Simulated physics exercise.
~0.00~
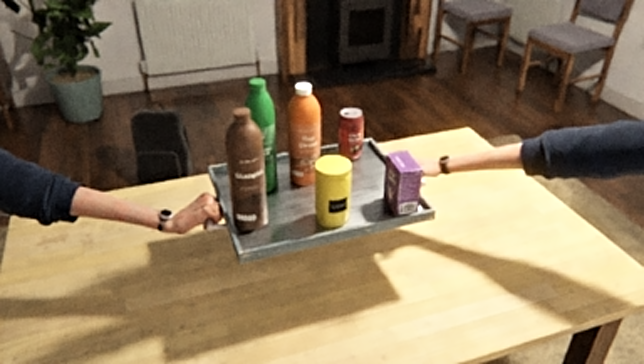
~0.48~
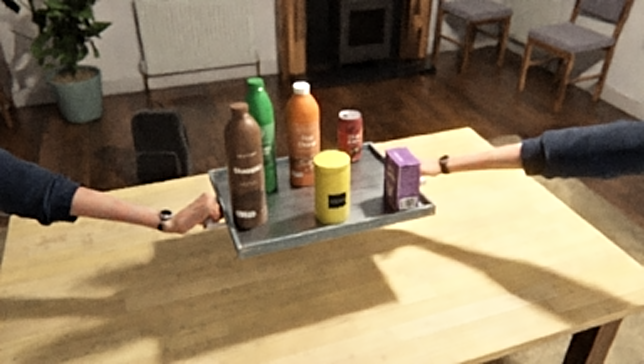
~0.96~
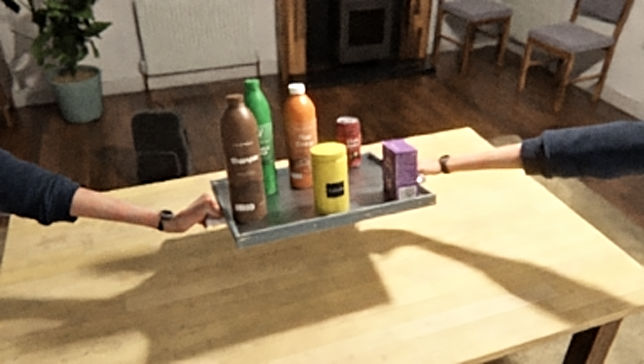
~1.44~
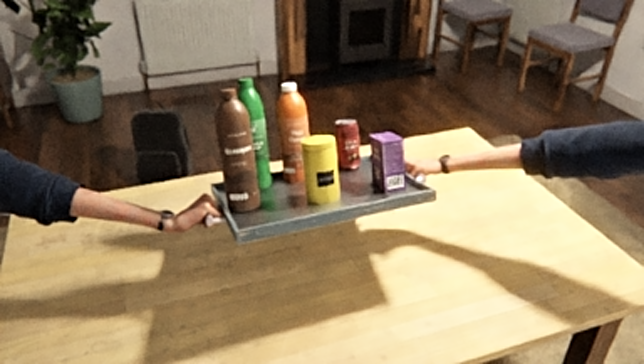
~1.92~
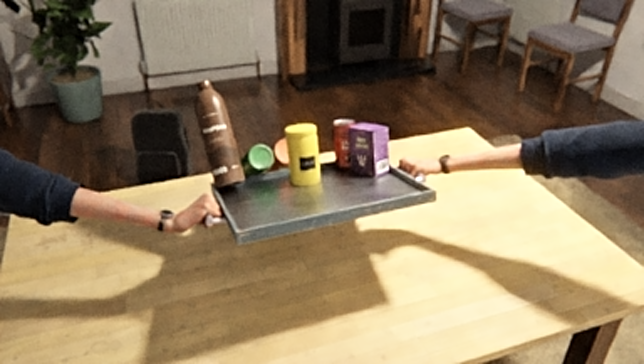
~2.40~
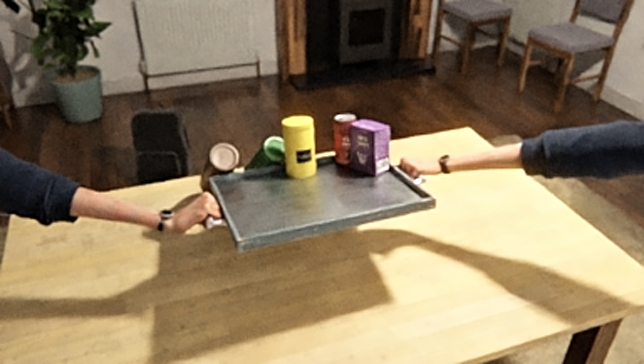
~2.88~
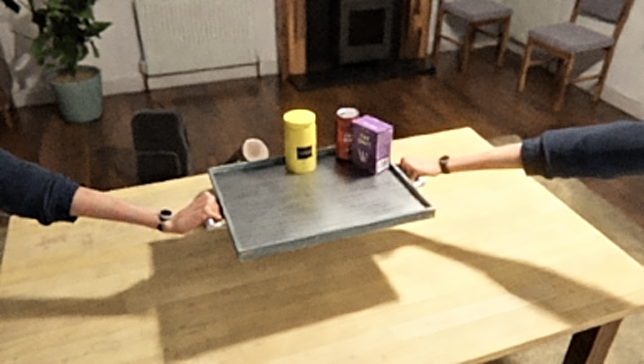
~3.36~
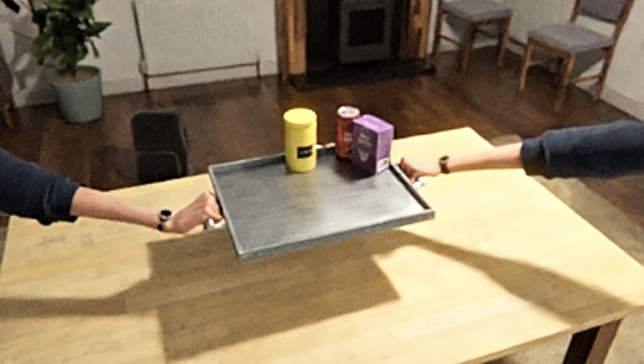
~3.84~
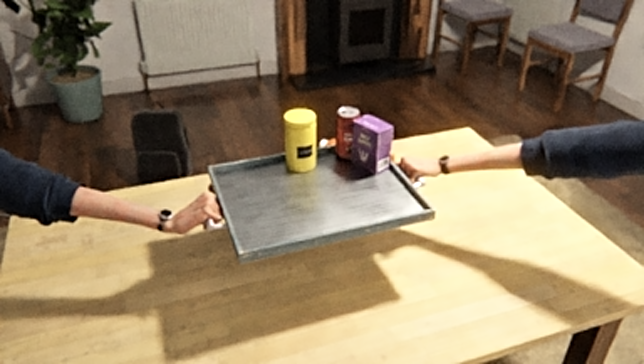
The video shows two hands tilting a tray of bottles, a yellow jar, a red can and a purple packet away from the viewer; the brown, green and orange bottles topple off the far edge, while the others slide back and remain standing as the tray levels.
